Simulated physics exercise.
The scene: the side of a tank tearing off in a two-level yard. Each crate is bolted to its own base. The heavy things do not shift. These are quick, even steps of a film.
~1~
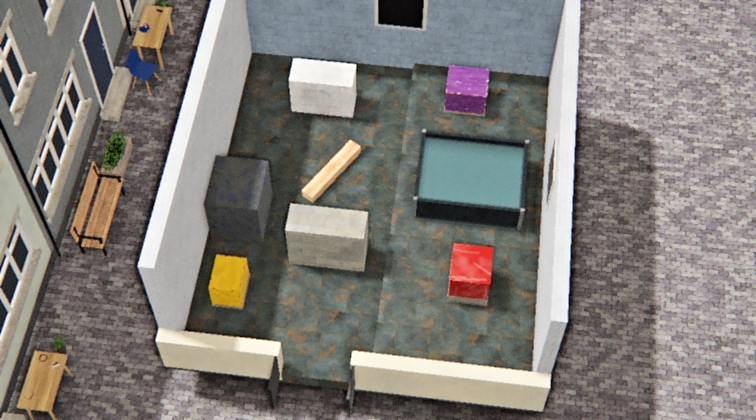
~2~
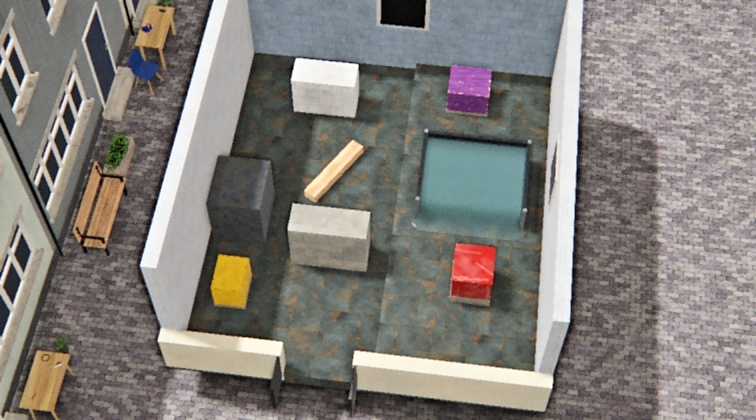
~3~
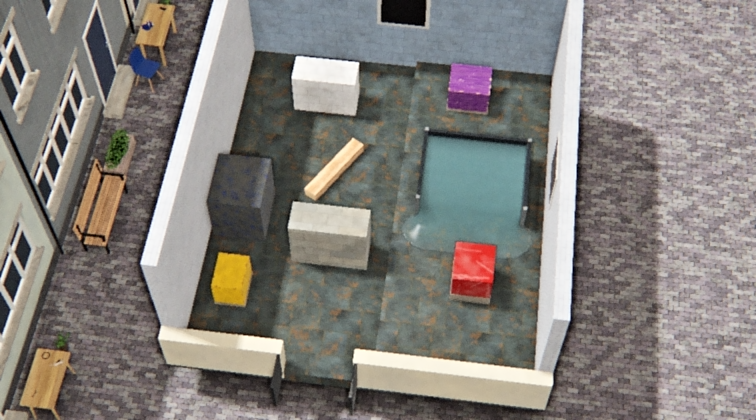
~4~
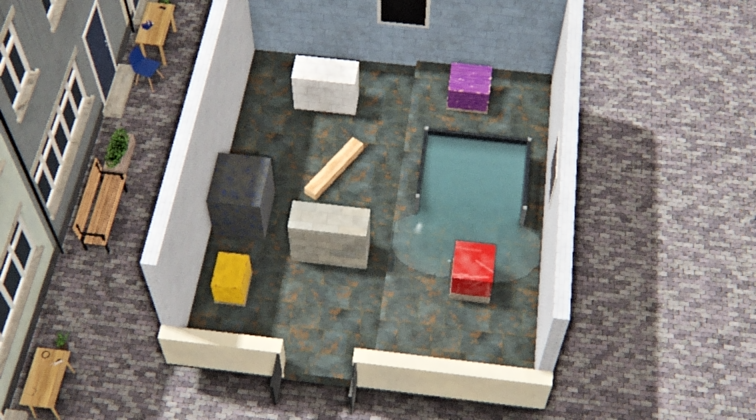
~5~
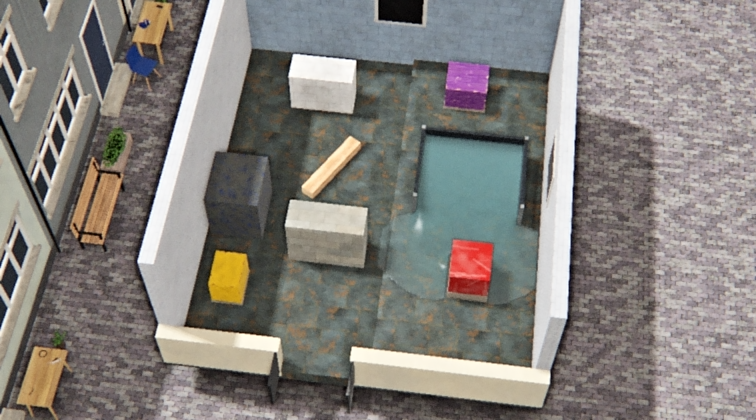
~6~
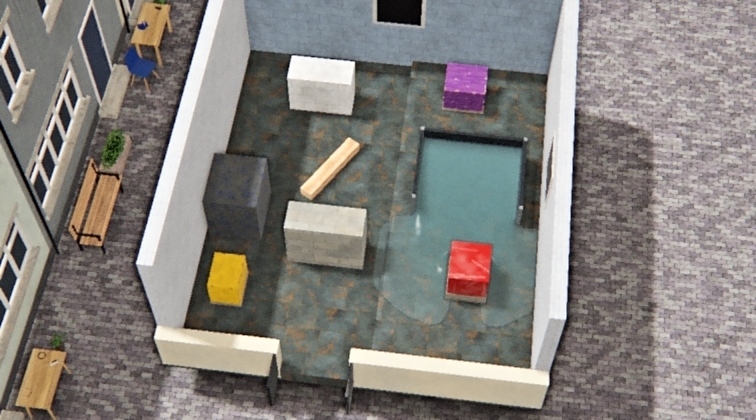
The clip opens on a walled yard with coloured blocks, a wooden beam and an open tank of still, teal water. The tank's near side gives way and water pours out toward the viewer, spreading around the red block and thinning across the dark floor while the blocks stay put.
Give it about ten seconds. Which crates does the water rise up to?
In the end: The purple crate stays dry; the red crate gets wet; the yellow crate gets wet.
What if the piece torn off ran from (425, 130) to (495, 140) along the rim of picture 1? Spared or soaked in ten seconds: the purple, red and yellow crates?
One by one: The purple crate takes water; the red crate escapes it; the yellow crate remains dry.
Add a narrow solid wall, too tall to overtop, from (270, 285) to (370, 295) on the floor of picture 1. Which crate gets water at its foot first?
The crate marked red.
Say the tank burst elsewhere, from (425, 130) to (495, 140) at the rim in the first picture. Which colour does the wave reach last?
That is the yellow crate.
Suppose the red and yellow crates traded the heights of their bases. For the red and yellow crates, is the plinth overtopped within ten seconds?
The red one gets wet, the yellow one stays dry.
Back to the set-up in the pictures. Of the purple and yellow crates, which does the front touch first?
That is the one in yellow.
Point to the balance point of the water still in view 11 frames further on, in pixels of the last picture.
At about (453, 267).
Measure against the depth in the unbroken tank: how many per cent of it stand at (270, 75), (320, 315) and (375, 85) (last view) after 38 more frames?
About 0, 10 and 0 per cent.
A moment on, water covers 25 % of the floor; the purple crate not reached, the red crate water round its plinth, the yellow crate not reached.
Next, water covers 30 % of the floor; the purple crate not reached, the red crate water round its plinth, the yellow crate not reached.
Then, water covers 45 % of the floor; the purple crate not reached, the red crate water round its plinth, the yellow crate water round its plinth.
Later, water covers 60 % of the floor; the purple crate water round its plinth, the red crate water round its plinth, the yellow crate water round its plinth.
In the end, water covers 75 % of the floor; the purple crate stayed above the water, the red crate was topped, the yellow crate was topped.
